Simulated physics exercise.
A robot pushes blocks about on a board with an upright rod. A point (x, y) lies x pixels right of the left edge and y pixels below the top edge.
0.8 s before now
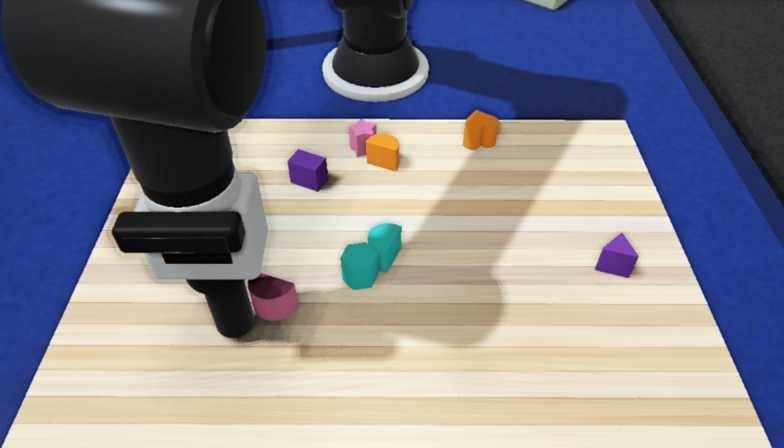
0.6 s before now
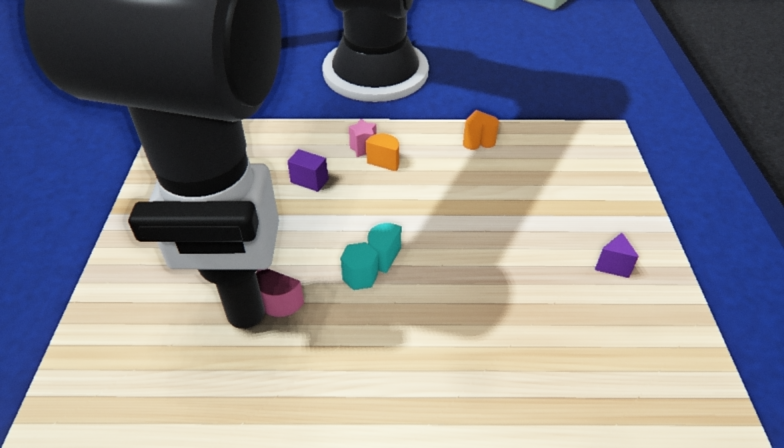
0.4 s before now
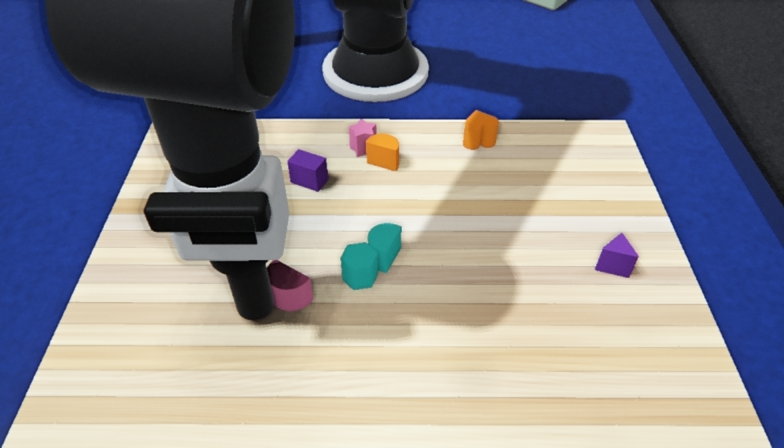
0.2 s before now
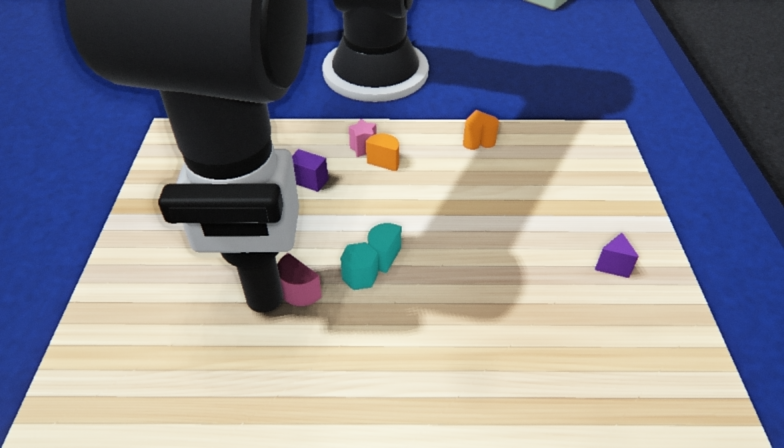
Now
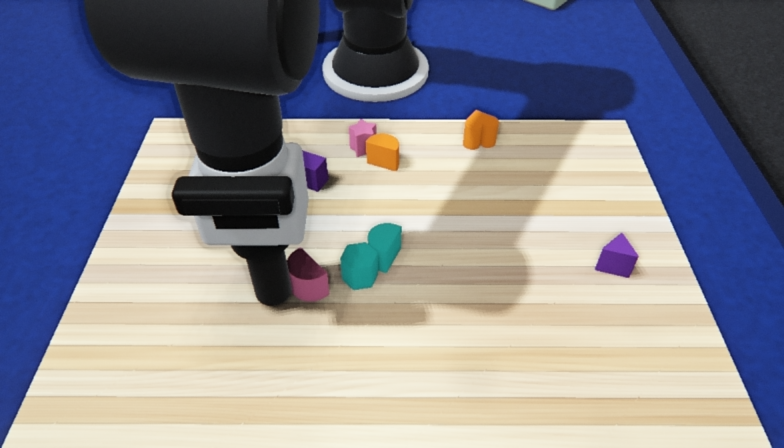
On a pale wooden board over a blue surface, a black robot arm holds its upright rod against the left side of a pink half-round block. The rod pushes the block gradually right and slightly away from the viewer, narrowing the gap to two turquoise blocks, which stay still.
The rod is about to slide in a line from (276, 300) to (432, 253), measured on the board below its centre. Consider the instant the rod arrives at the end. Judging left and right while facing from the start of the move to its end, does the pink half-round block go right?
I expect so.
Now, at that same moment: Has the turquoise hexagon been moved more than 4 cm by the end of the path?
Yes - that is the case.
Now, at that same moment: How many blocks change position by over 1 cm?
Blocks that move over 1 cm: Three or more.
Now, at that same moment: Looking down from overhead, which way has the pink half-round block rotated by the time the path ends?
From overhead, the rotation is clockwise.
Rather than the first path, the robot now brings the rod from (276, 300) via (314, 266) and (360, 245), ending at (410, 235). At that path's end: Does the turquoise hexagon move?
I expect so.
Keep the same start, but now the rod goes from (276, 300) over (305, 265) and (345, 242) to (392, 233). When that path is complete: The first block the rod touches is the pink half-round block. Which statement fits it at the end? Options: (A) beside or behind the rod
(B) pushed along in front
Answer: A.
On the path given first. One third of the way, rod (330, 276); pink half-round block (362, 257), turned 35° clockwise; turquoise hexagon (392, 258), turned 25° anticlockwise; turquoise half-round block (392, 230), turned 30° anticlockwise.
Two thirds of the way, rod (383, 260); pink half-round block (417, 248), turned 70° clockwise; turquoise hexagon (442, 261); turquoise half-round block (407, 223), turned 85° anticlockwise.
At the end, rod (433, 244); pink half-round block (466, 245), turned 125° clockwise; turquoise hexagon (464, 268), turned 60° clockwise; turquoise half-round block (420, 210), turned 145° anticlockwise.
